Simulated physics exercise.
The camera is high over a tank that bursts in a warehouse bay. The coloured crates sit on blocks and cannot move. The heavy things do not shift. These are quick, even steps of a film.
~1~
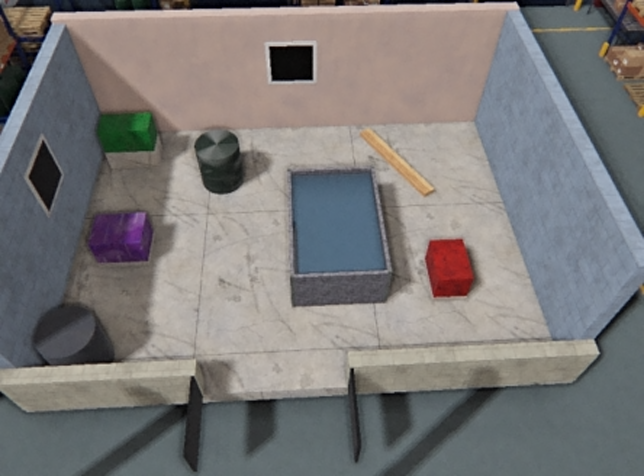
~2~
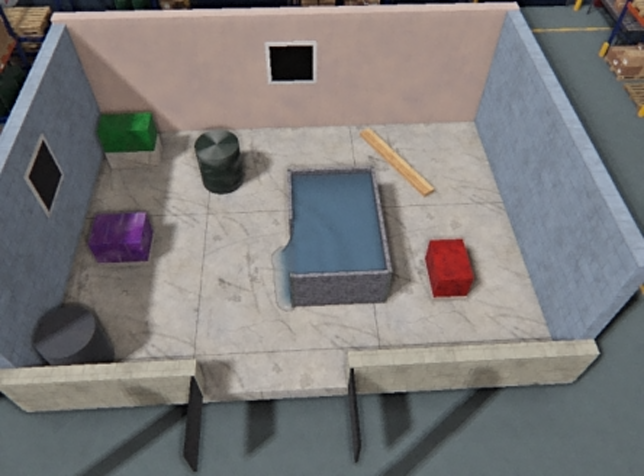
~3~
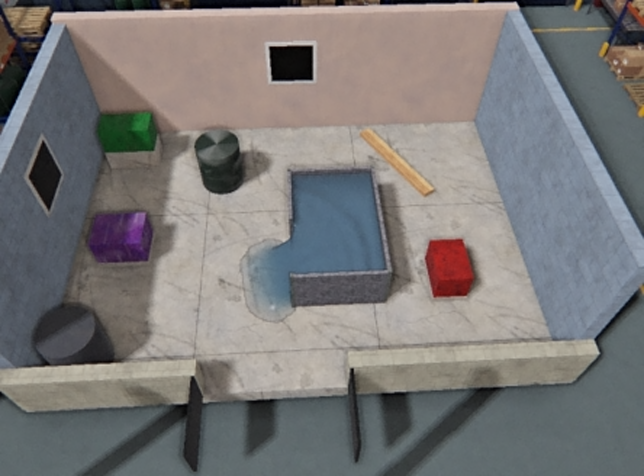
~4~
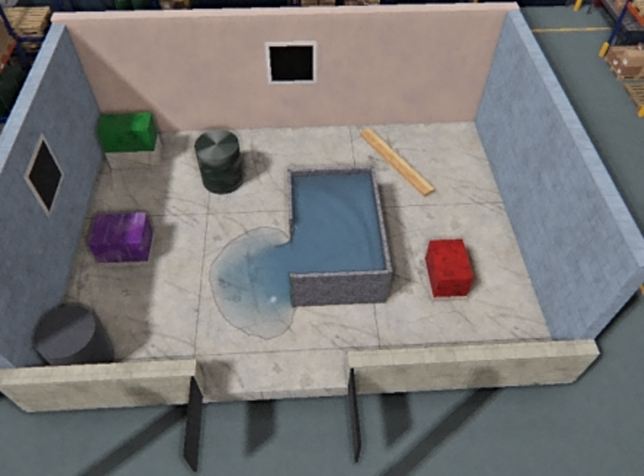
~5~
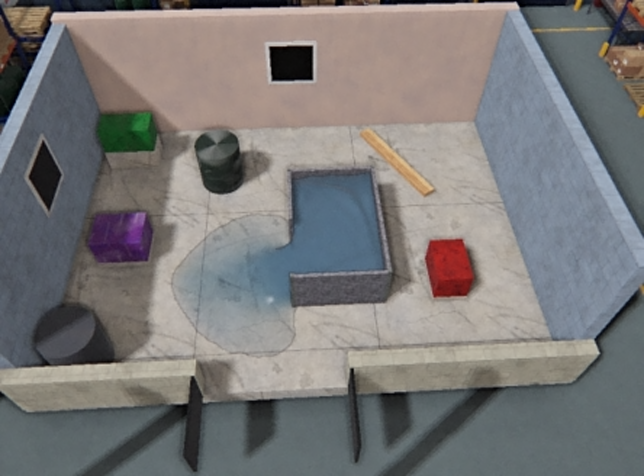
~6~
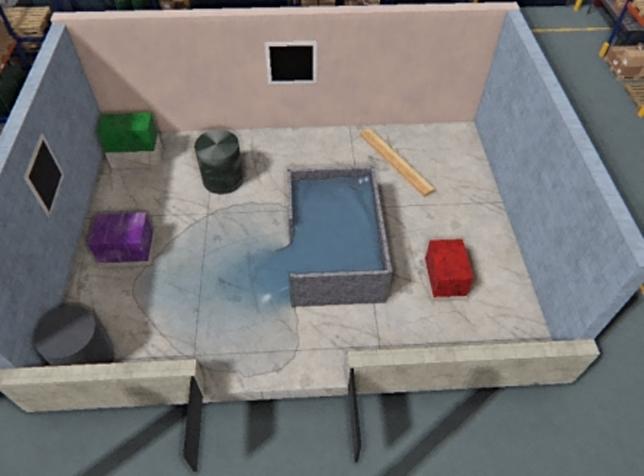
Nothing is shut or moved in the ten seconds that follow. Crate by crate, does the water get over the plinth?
One by one: The red crate stays dry; the purple crate gets wet; the green crate stays dry.
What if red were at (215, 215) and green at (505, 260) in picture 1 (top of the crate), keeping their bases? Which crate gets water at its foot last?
The green-painted one.
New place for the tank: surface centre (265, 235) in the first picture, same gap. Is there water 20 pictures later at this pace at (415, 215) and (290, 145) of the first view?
In turn: Not flooded, clear.
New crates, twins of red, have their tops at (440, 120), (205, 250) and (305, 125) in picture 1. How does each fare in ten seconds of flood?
One after the other: Is safe, ends up wet, is wetted.
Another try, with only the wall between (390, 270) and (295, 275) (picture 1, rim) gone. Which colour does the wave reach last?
That is the crate marked green.
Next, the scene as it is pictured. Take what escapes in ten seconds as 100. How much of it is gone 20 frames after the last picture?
Roughly 25 per cent.
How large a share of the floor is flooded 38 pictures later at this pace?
I make it 55 per cent.
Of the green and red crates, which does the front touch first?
The green-painted one.
A moment on, water covers 30 % of the floor; the red crate not reached, the purple crate water round its plinth, the green crate not reached.
Next, water covers 35 % of the floor; the red crate not reached, the purple crate water round its plinth, the green crate water round its plinth.
Then, water covers 40 % of the floor; the red crate not reached, the purple crate water round its plinth, the green crate water round its plinth.
Later, water covers 55 % of the floor; the red crate not reached, the purple crate water round its plinth, the green crate water round its plinth.
In the end, water covers 85 % of the floor; the red crate stayed above the water, the purple crate was topped, the green crate stayed above the water.
